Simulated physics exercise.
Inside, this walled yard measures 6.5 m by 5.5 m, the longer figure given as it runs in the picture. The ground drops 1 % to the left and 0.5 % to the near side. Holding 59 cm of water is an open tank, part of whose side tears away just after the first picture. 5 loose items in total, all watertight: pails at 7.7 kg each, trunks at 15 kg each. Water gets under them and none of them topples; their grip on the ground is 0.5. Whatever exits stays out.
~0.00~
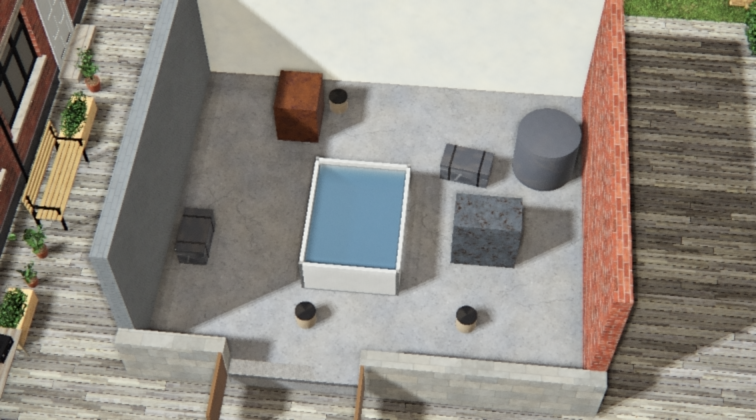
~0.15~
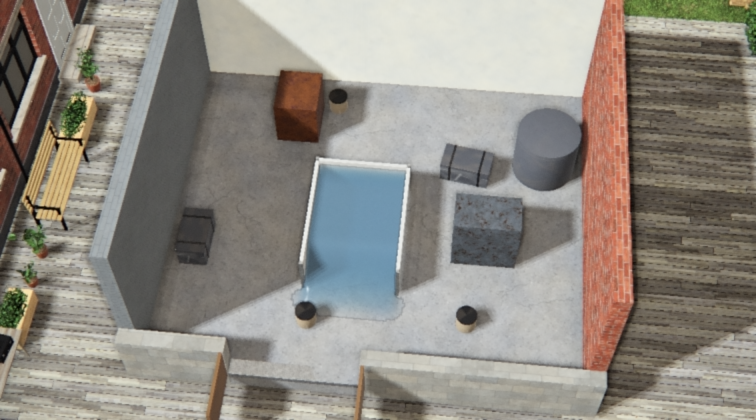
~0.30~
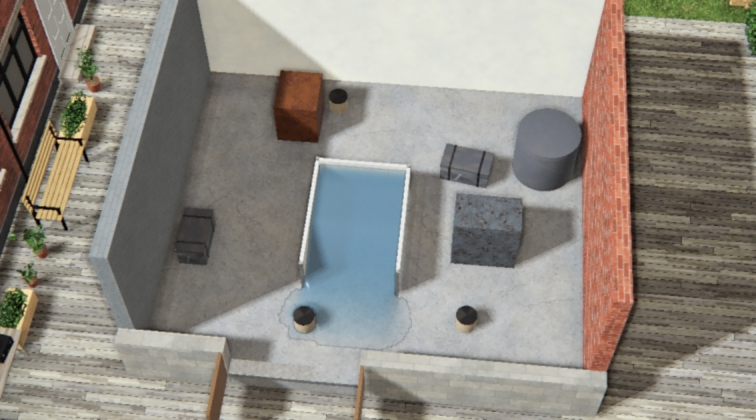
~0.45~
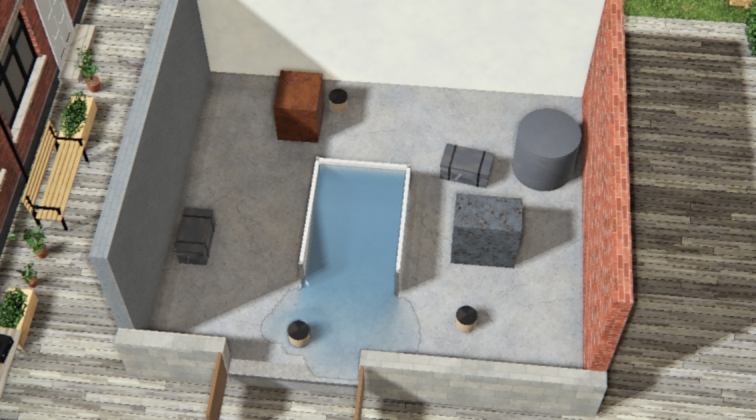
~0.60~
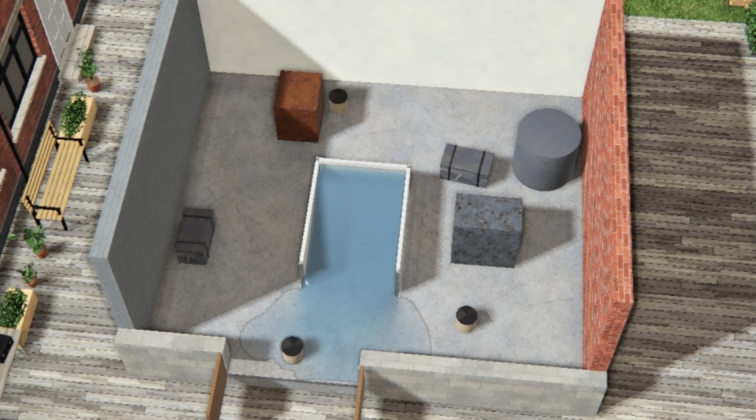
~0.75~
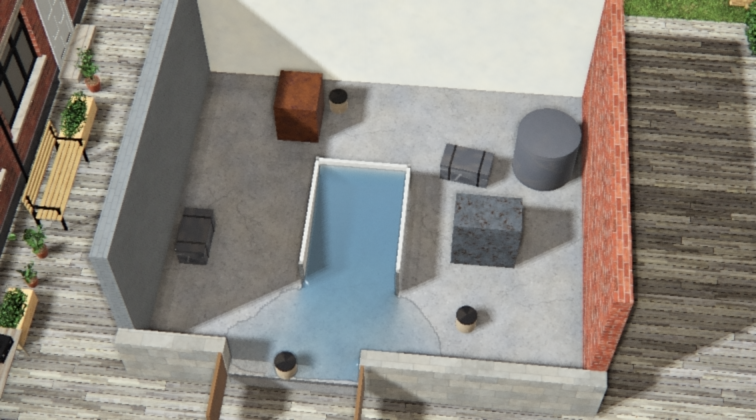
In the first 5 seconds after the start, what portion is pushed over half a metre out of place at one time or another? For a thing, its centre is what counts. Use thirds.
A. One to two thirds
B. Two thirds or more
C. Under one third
Under one third (C).
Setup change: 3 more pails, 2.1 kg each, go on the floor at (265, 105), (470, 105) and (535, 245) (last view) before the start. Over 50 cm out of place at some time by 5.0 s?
Outcome: Stays within first, stays within next, breaks the threshold last.
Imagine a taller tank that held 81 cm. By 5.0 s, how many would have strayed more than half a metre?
Result: 1.
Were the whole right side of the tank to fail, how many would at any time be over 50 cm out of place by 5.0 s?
In that case the number is 2.
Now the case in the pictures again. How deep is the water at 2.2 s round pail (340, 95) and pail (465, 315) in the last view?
About 0 and 4 cm.
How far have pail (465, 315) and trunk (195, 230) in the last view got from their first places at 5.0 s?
Net shifts, in order: 10 cm and 0 cm.
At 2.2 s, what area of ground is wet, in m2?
Near 10.5 m2 in all.
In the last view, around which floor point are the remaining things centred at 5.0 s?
The centre sits near (367, 207).
After 1.1 s 1 of 5 are over 50 cm from their spots; 0 afloat.
After 2.2 s 1 of 5 are over 50 cm from their spots; 0 afloat.
After 3.5 s 1 of 5 are over 50 cm from their spots; 0 afloat.
After 5.0 s 1 of 5 are over 50 cm from their spots, and 1 have been at some point; 0 afloat.
